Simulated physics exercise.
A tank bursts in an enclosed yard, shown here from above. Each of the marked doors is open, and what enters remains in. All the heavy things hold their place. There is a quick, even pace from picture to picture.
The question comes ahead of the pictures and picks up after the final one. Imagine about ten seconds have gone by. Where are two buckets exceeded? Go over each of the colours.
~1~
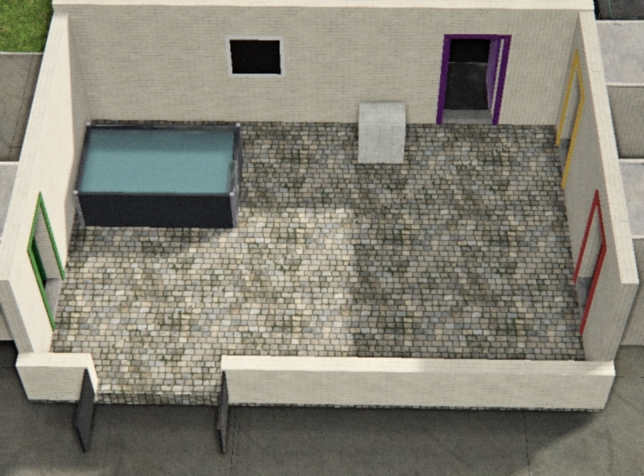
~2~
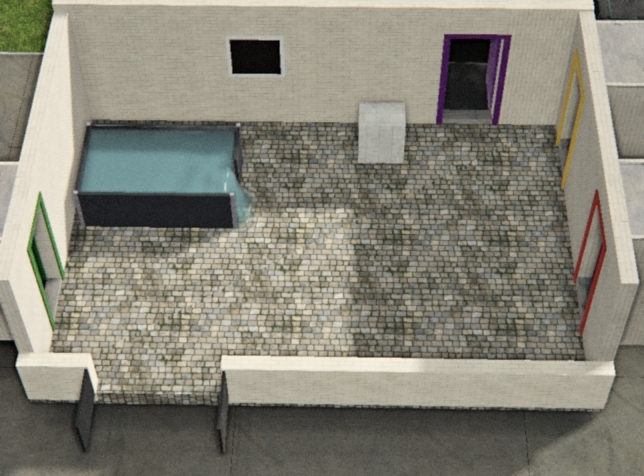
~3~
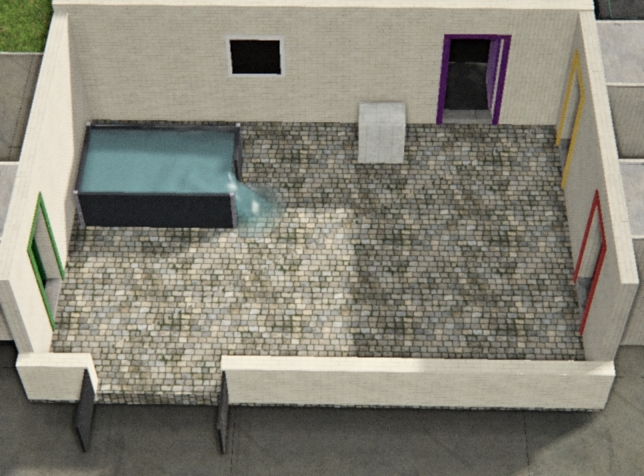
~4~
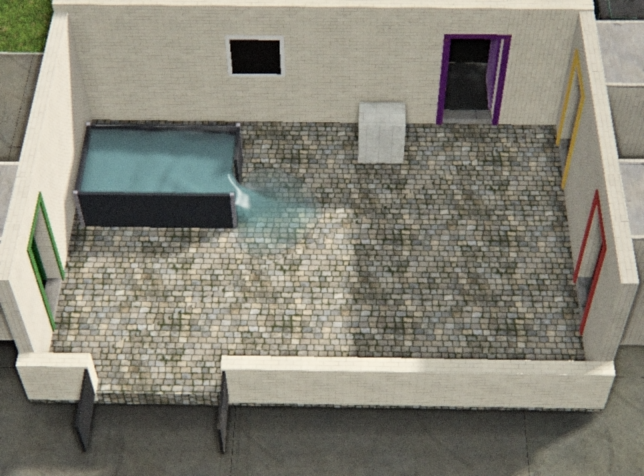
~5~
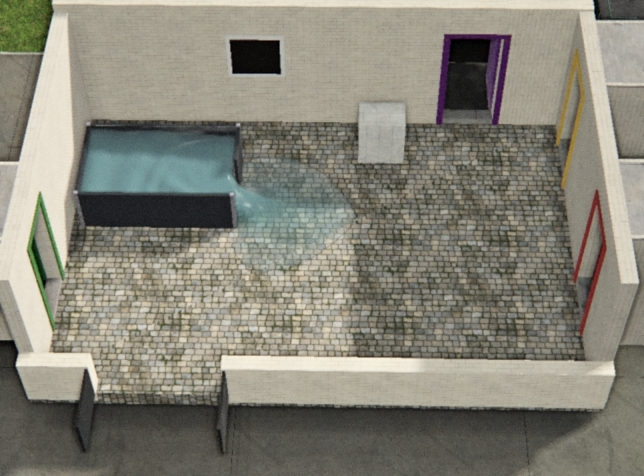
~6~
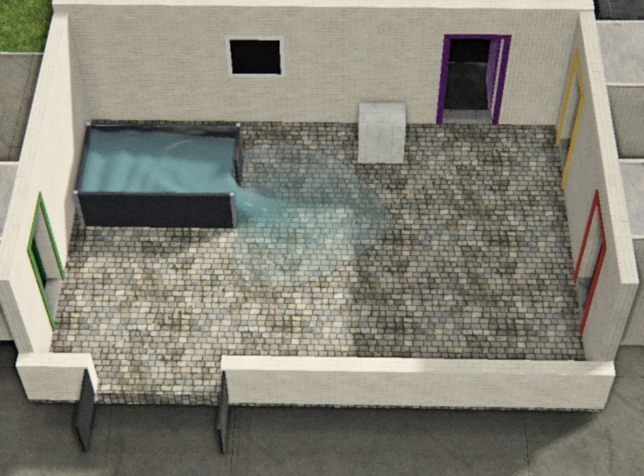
At the end, yellow door: Limit not exceeded; red door: Limit not exceeded; green door: Limit not exceeded; purple door: Limit not exceeded.
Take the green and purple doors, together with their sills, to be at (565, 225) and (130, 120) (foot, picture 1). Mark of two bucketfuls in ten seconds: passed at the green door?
Well, the green one simply runs past it.
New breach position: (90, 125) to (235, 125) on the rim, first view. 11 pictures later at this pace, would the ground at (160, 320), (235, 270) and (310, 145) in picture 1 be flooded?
One by one: Unsoaked; unsoaked; waterlogged.
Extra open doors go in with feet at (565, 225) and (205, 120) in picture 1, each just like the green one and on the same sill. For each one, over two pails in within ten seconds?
In turn, the first comes in higher and the second comes in lower.
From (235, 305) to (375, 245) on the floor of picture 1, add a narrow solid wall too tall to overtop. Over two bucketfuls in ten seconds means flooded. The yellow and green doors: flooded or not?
Taking them one at a time, the yellow door overshoots the limit and the green door falls short of the limit.
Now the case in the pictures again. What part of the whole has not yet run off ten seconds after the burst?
100 per cent.
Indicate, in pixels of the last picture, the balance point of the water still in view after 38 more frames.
Centre of the water: Near (363, 235).
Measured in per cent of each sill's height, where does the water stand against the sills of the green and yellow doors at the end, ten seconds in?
Estimate, in order: 0 and 50 percent.
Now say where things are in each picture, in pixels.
The tank at (159, 162) is whole and still, in the first picture.
The front is at (237, 230), out from the gap at (234, 199), in the second picture.
Water pours out at (234, 200) and has run to (281, 201), in the third picture.
Water pours out at (234, 201) and has run to (315, 220), in the fourth picture.
The front is at (350, 218), out from the gap at (234, 200), in the fifth picture.
The front is at (385, 224), out from the gap at (234, 200), in the sixth picture.
A moment on, water covers 35 % of the floor; the yellow door not reached, the red door not reached, the green door not reached, the purple door not reached.
Next, water covers 55 % of the floor; the yellow door wet at the sill, nothing in, the red door not reached, the green door not reached, the purple door not reached.
Then, water covers 65 % of the floor; the yellow door wet at the sill, nothing in, the red door wet at the sill, nothing in, the green door not reached, the purple door wet at the sill, nothing in.
Later, water covers 70 % of the floor; the yellow door under two buckets in, the red door wet at the sill, nothing in, the green door not reached, the purple door wet at the sill, nothing in.
In the end, water covers 90 % of the floor; the yellow door under two buckets in, the red door wet at the sill, nothing in, the green door not reached, the purple door wet at the sill, nothing in.
